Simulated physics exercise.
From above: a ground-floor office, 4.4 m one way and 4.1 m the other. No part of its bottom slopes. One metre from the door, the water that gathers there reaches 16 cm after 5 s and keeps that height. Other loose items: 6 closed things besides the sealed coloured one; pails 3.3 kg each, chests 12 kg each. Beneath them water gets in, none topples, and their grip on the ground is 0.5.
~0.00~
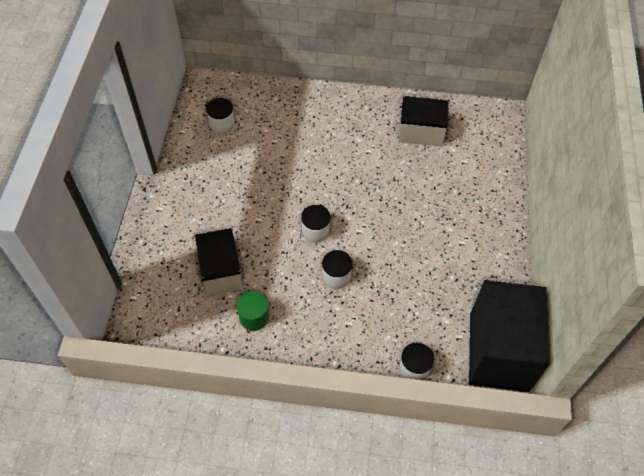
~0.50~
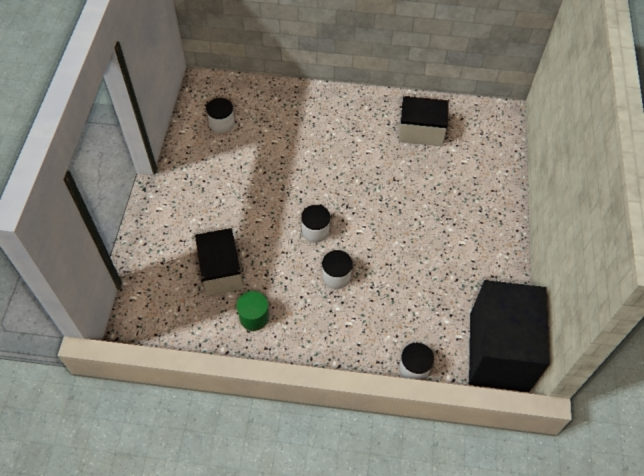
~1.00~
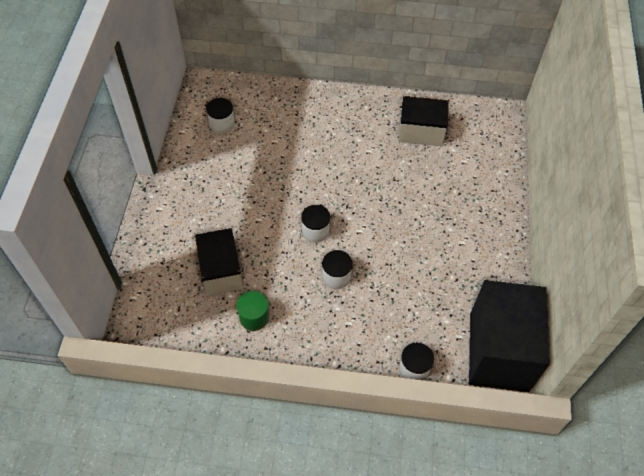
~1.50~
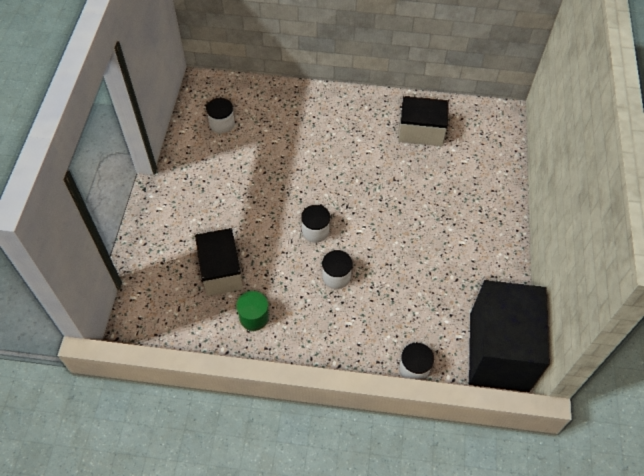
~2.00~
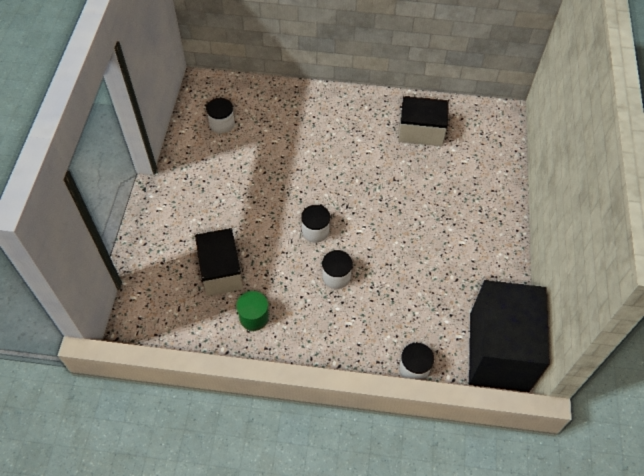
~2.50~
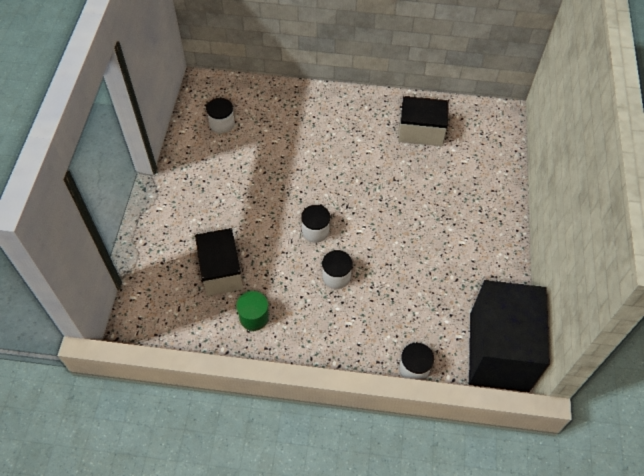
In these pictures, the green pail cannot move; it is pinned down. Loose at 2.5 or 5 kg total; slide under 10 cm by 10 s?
Neither.
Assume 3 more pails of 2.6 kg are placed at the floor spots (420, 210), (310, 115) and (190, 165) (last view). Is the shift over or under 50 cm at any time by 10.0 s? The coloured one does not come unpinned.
Listed in order, they go over the bar, beneath the bar, beneath the bar.
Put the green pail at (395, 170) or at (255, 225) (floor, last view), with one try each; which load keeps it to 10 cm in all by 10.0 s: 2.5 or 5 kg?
For the first spot both come up short, for the second both come up short.
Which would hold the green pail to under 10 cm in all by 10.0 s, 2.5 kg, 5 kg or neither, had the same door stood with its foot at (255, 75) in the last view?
In that case neither weight holds it.
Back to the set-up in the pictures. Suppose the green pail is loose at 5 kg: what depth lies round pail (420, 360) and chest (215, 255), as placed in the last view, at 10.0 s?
I'd put it at 6 cm and 4 cm respectively.
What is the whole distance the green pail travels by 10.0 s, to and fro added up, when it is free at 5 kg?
Close to 200 cm, all told.
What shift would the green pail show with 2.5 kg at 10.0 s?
Roughly 250 cm.
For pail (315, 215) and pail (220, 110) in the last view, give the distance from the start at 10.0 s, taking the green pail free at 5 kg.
The first is 200 cm from its start, the second 0 cm.
After 3.5 s the green pail would be 0 cm from its start with 2.5 kg and 0 cm from its start with 5 kg; 0 cm of water round it then.
After 4.5 s the green pail would be 0 cm from its start with 2.5 kg and 0 cm from its start with 5 kg; 0 cm of water round it then.
After 7.0 s the green pail would be 72 cm from its start with 2.5 kg and 34 cm from its start with 5 kg; 5 cm of water round it then.
After 10.0 s the green pail would be 253 cm from its start with 2.5 kg and 196 cm from its start with 5 kg; 7 cm of water round it then.
